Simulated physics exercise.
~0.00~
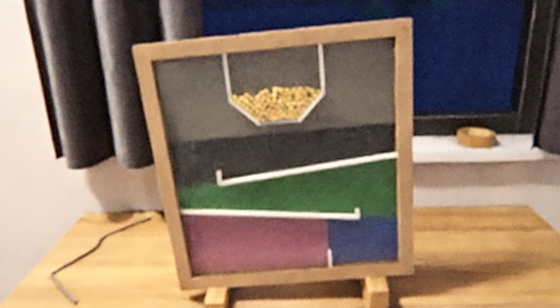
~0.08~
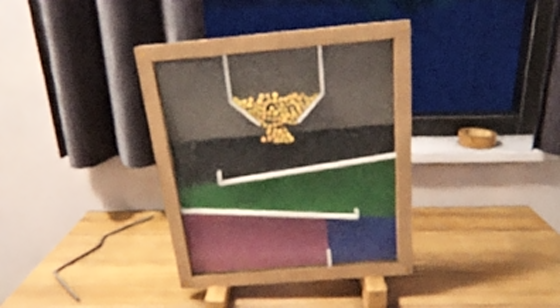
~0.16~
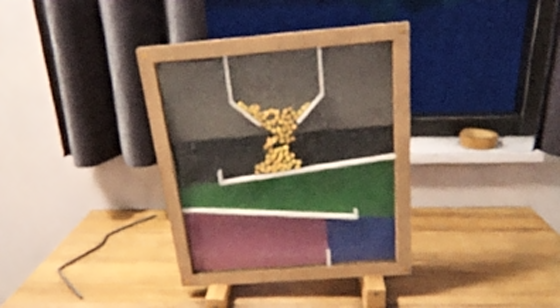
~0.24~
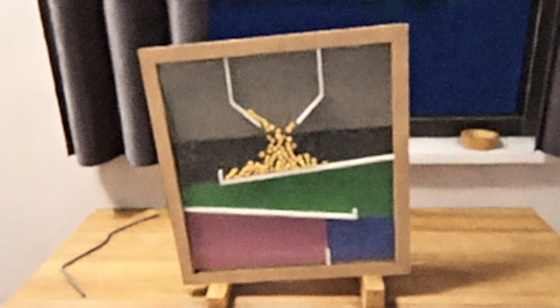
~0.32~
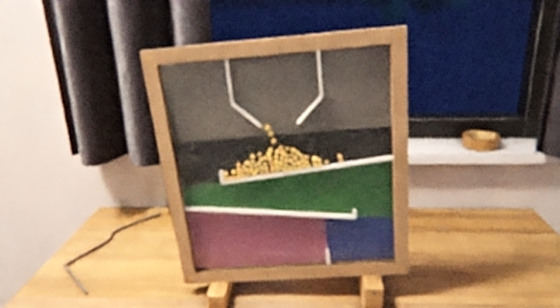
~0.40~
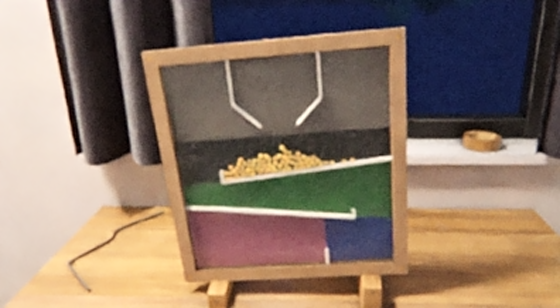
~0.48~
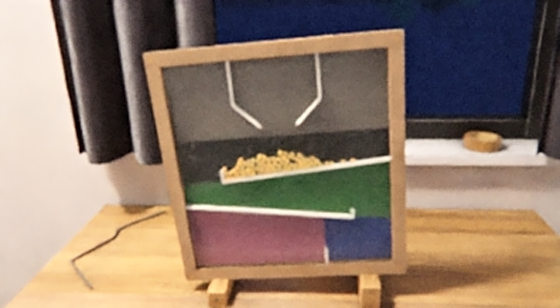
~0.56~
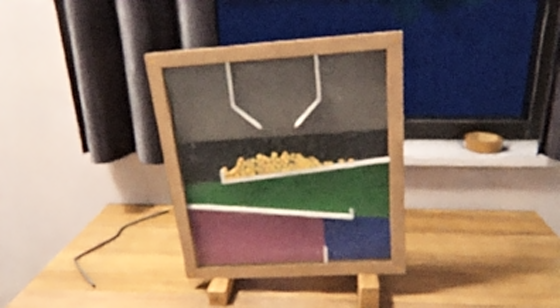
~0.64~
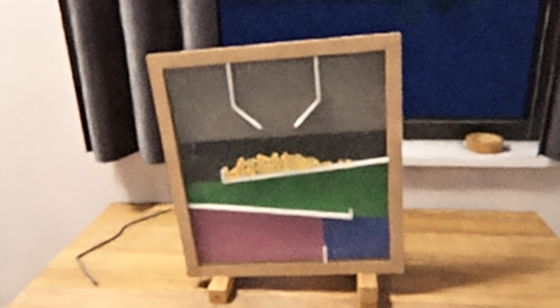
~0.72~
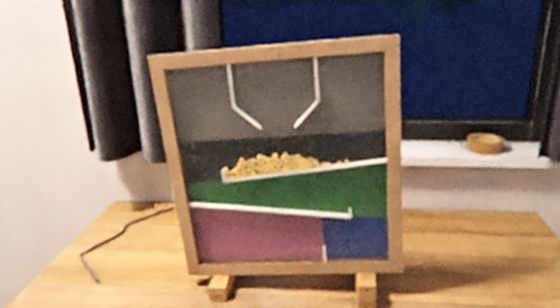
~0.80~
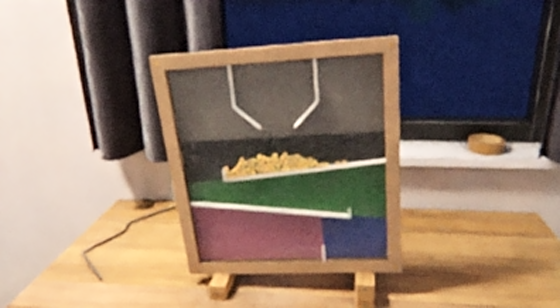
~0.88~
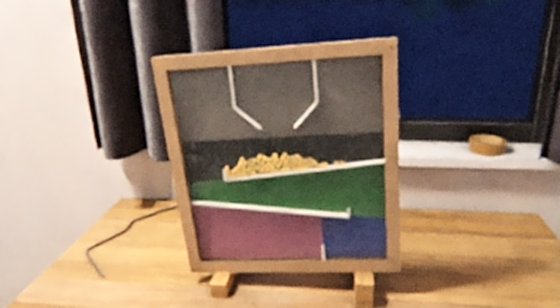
Wood-framed display case on a table releasing dried chickpeas from its hopper onto a sloping ledge, where they settle in the black section.
